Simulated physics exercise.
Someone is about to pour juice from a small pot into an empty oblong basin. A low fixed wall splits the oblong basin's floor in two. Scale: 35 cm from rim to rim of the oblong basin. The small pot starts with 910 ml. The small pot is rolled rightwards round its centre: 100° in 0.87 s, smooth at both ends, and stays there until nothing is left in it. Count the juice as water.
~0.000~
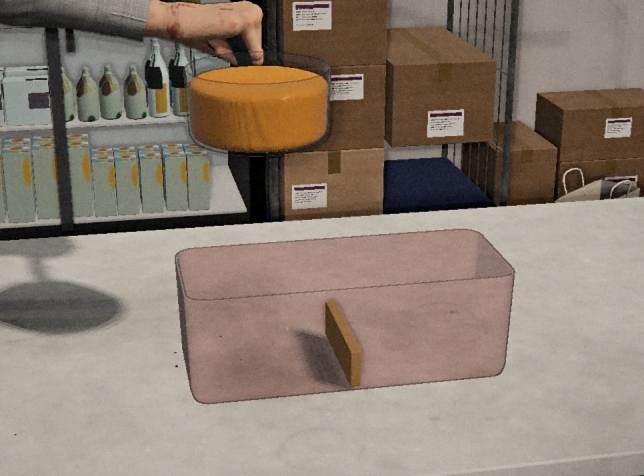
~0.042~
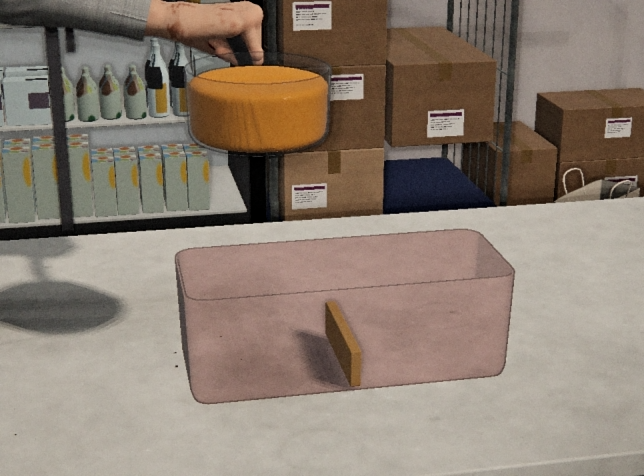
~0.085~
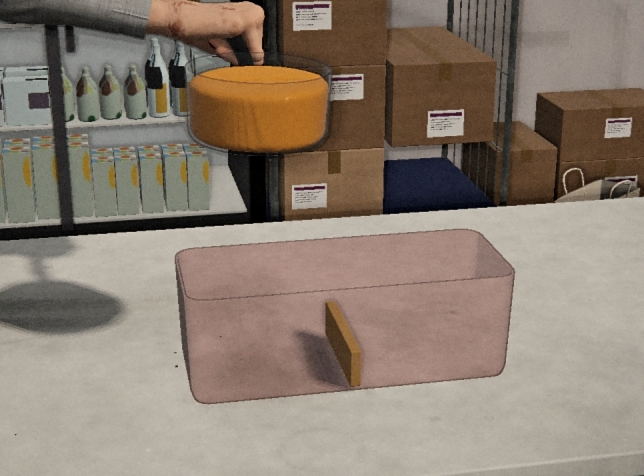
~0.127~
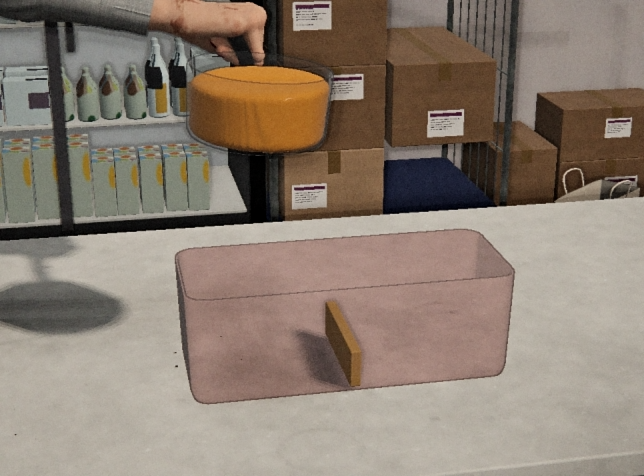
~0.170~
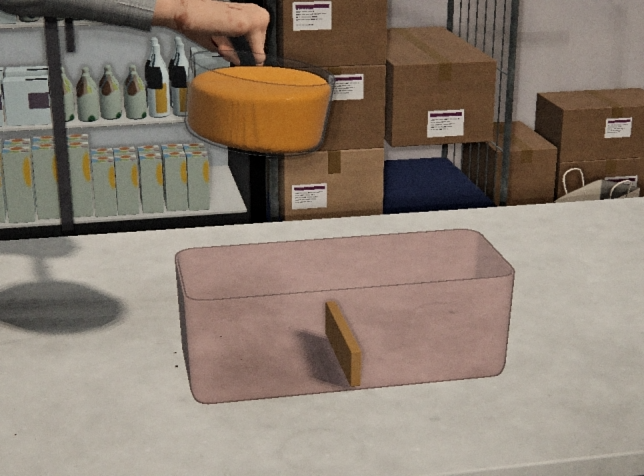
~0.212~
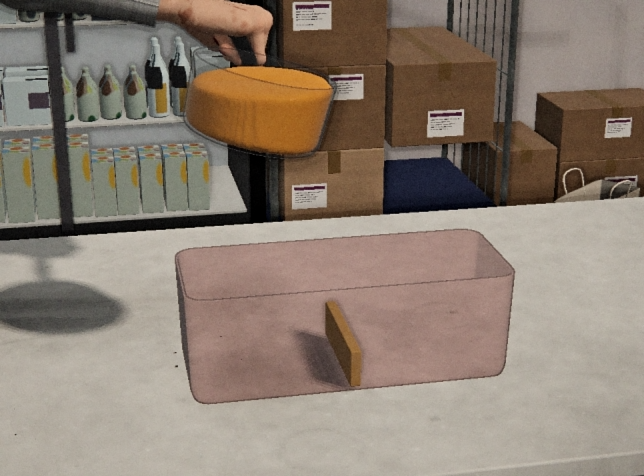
Above a pale counter, a hand slowly tilts a small pot of orange juice slightly rightwards.
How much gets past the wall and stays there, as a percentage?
The far part has some 88 per cent.
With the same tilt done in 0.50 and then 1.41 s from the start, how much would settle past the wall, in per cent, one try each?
First 80, then 90 per cent.
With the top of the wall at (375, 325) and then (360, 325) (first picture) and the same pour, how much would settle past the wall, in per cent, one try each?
First 60, then 75 per cent.
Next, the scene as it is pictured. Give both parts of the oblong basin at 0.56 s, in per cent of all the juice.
Left about 0, right about 7.
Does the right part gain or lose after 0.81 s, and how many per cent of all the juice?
The share moves up, by some 14 per cent.
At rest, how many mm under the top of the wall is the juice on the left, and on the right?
Some 38 mm on the left and 8 mm on the right.
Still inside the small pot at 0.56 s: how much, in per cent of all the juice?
Near 52 in a hundred.
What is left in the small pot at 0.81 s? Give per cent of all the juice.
Some 10 per cent.
By 0.56 s the tilt is 72° and 52 per cent is still to pour, 0 is left of the wall and 7 right of it.
By 0.81 s the tilt is 99° and 10 per cent is still to pour, 2 is left of the wall and 74 right of it.
By 1.08 s the tilt is 100° and 1 per cent is still to pour, 9 is left of the wall and 86 right of it.
By 1.37 s the tilt is 100° and 0 per cent is still to pour, 10 is left of the wall and 88 right of it.
At rest 11 per cent lies left of the wall, 88 right of it and 1 outside.
